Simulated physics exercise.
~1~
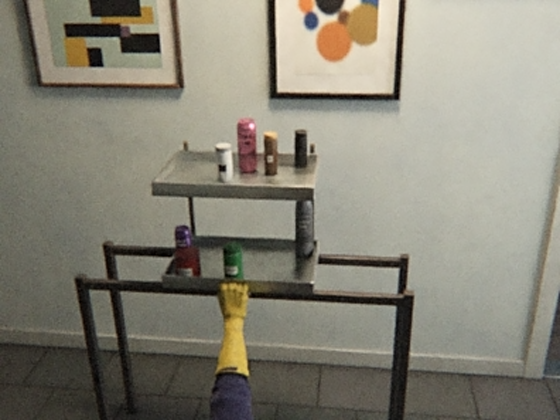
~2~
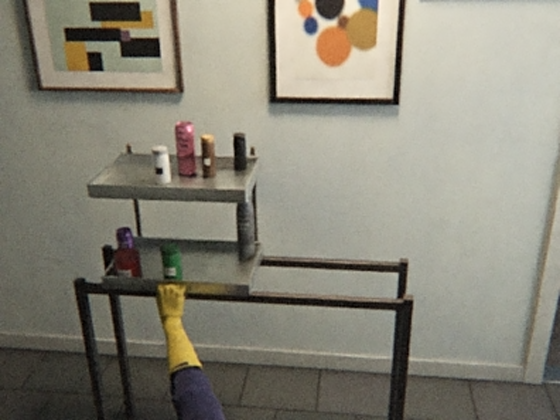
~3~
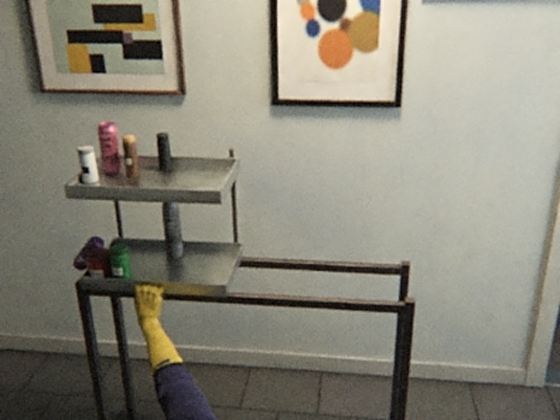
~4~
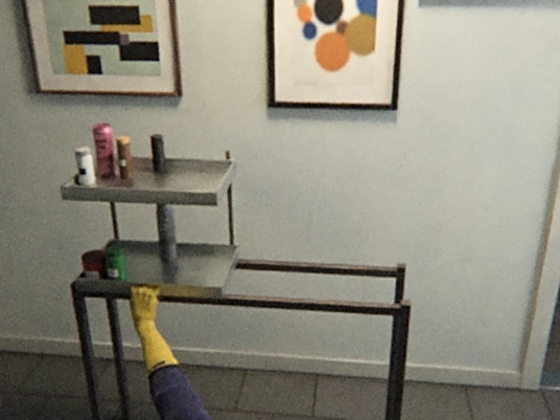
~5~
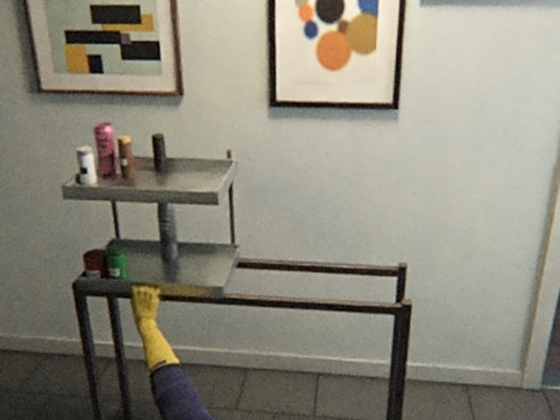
A two-level grey metal tray sits midway along dark runners in front of a pale wall with framed abstract prints, seen from the front by a slightly swaying camera. White, pink, brown and black containers stand on top, while below are a purple can above a red jar, a green jar and a tall grey bottle. A yellow-gloved hand at the lower edge moves left with the tray. As it reaches the left end, the standing containers shift left across it and the purple can tips over. The can then disappears from view, while the others, including the black shaker, remain upright.
